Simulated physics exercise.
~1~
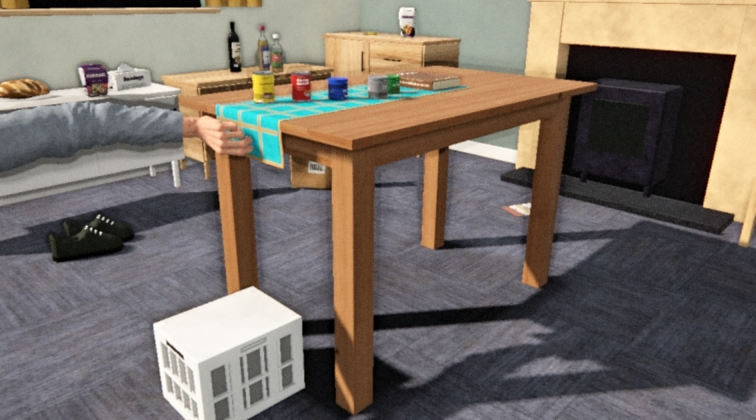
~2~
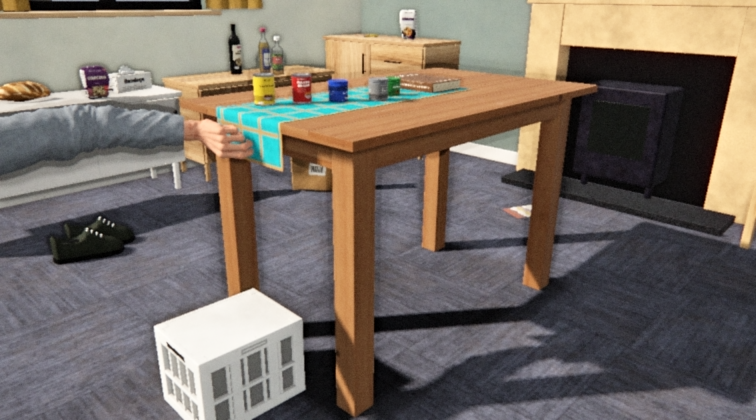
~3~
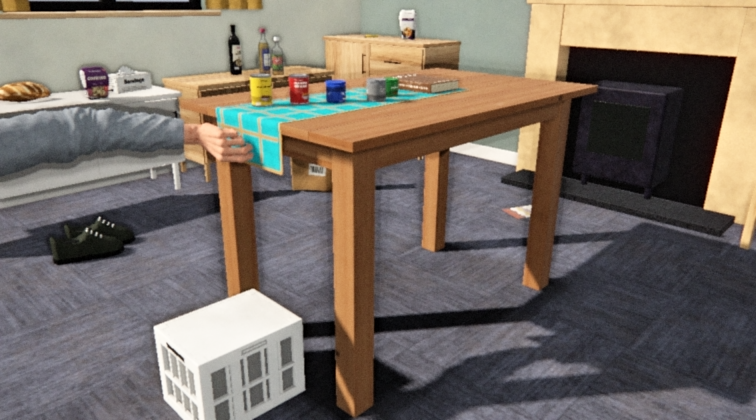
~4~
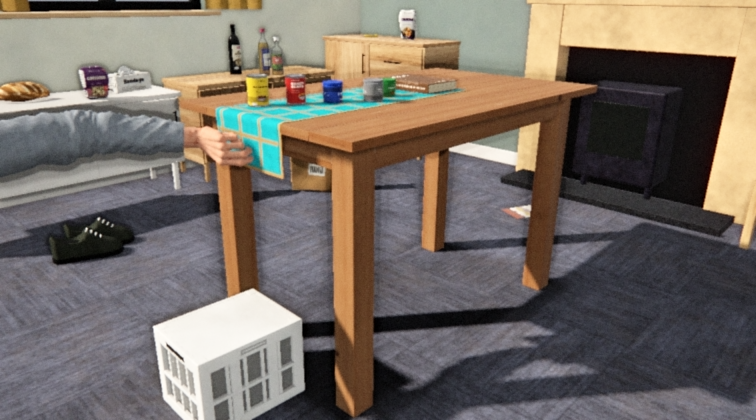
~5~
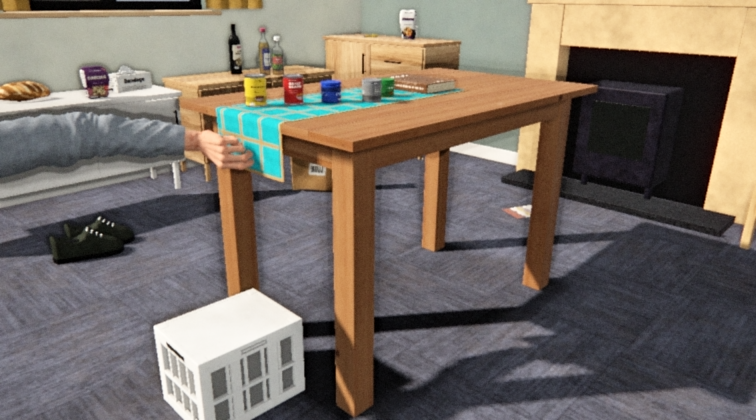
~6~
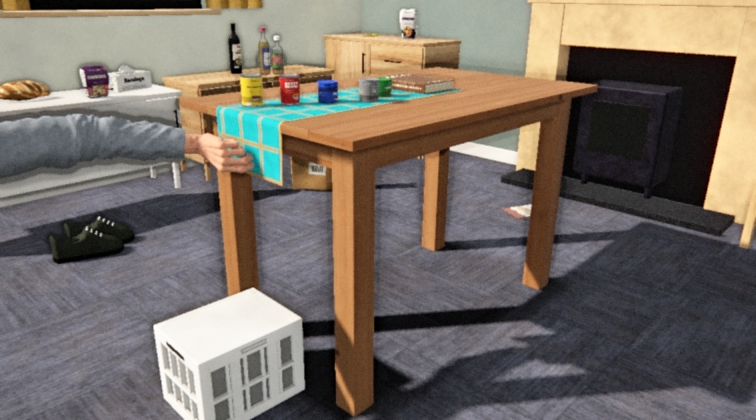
At the start, a hand grips the hanging end of a turquoise runner on a wooden table, with five small colourful containers standing on the cloth and a white crate below. The hand draws the cloth slowly downward, and the containers shift slightly left along with it, still upright on the tabletop.
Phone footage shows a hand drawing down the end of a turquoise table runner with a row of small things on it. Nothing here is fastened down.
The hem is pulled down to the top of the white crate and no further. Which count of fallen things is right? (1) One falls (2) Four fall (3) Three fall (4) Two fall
Four fall.
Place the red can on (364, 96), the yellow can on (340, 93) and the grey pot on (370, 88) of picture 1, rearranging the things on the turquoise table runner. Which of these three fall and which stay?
Briefly: Red can drops; yellow can drops; grey pot stays.
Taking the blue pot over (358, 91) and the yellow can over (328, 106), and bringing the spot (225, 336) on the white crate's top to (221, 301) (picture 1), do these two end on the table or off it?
As for the blue pot, it stays in place; as for the yellow can, it leaves the top.
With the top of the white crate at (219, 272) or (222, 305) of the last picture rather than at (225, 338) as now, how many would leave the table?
That would make 2 and 3.
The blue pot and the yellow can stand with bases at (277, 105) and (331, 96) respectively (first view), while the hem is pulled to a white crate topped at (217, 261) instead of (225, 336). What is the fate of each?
The blue pot goes over; the yellow can does not fall.
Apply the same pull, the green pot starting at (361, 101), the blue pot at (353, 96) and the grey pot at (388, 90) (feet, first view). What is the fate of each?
Here's how it goes: The green pot ends up down, the blue pot ends up down, and the grey pot makes it through.
A little later, hem near (252, 206); all still up.
Next, hem near (253, 255); yellow can and red can gone.
Later still, hem near (255, 300); yellow can, red can, blue pot and grey pot gone.
When it is over, hem on the crate; yellow can, red can, blue pot and grey pot gone. It carries off four.
